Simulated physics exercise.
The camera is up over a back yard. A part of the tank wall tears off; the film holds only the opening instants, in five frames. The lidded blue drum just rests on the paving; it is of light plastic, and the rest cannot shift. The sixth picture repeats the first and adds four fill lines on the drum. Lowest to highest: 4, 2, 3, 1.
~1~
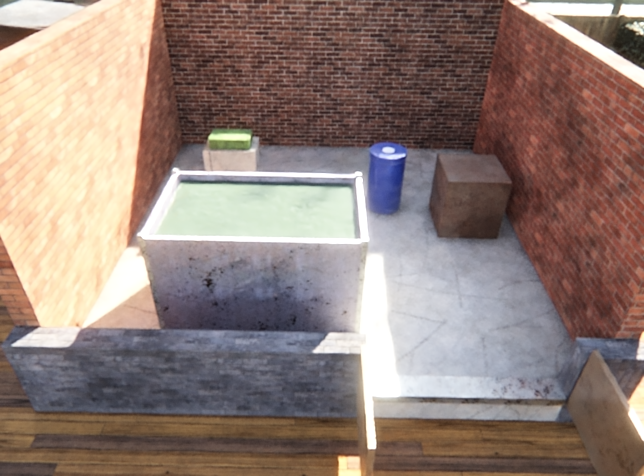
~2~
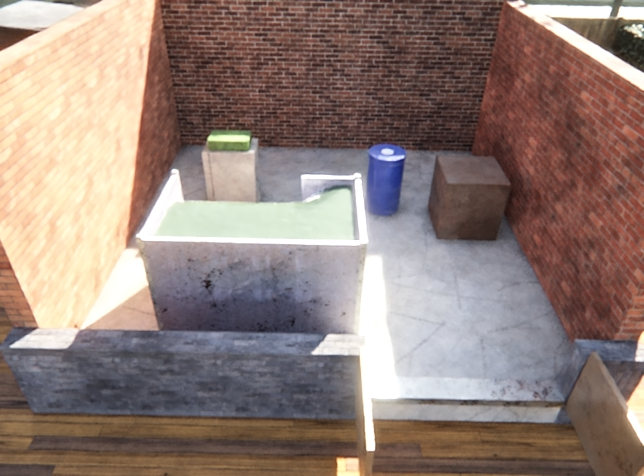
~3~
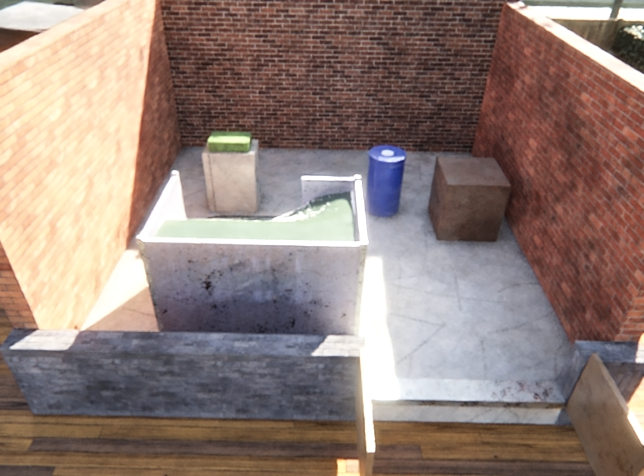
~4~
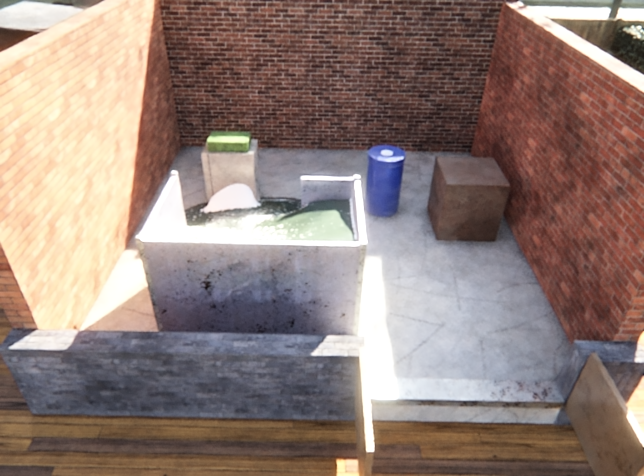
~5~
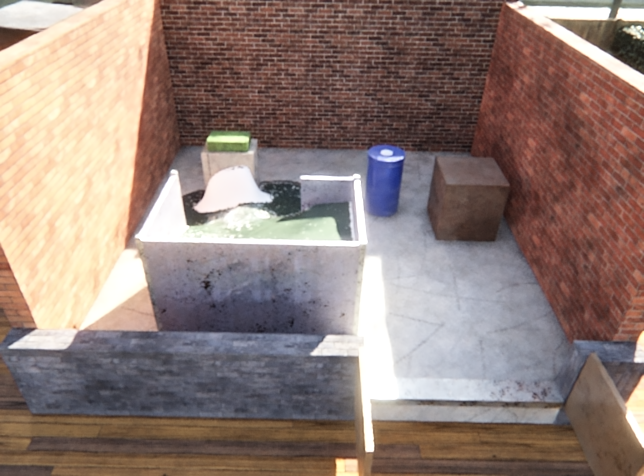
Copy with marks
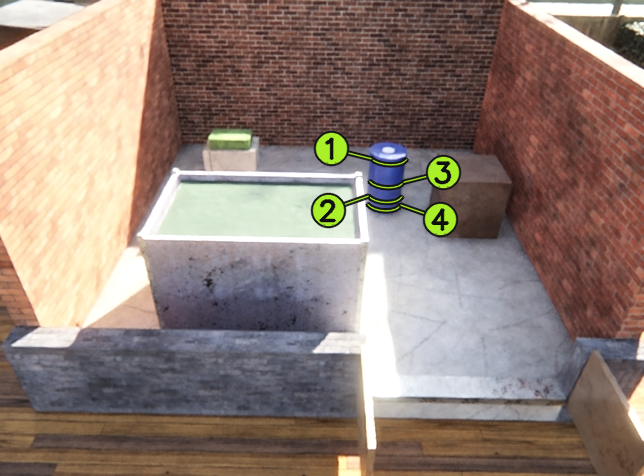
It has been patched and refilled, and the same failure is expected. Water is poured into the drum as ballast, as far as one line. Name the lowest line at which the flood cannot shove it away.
That is mark 3.
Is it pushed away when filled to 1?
No, that is safe.
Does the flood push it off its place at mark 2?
Yes, it does.
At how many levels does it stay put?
Two of them.
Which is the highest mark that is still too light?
2 it is.
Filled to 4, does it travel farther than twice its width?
Yes, clearly.
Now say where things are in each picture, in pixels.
Lid of the blue drum at (389, 150); tank full, its middle at (262, 210); open gate at (470, 339), in the first frame.
Water covers 3 % of the ground, mostly out of sight from here, in the second frame.
Water covers 7 % of the ground, mostly out of sight from here, in the third frame.
Water covers 11 % of the ground, mostly out of sight from here, in the fourth frame.
Lid of the blue drum at (387, 153); water covers 16 % of the ground, mostly out of sight from here, in the fifth frame.
On the marked copy, 1 at (390, 164); 2 at (386, 202); 3 at (387, 187); 4 at (385, 210); from the bottom up 4, 2, 3, 1.
With 1, it does not move.
With 2, it is pushed about twice its own width away.
With 3, it does not move.
With 4, it is washed out through the gate.
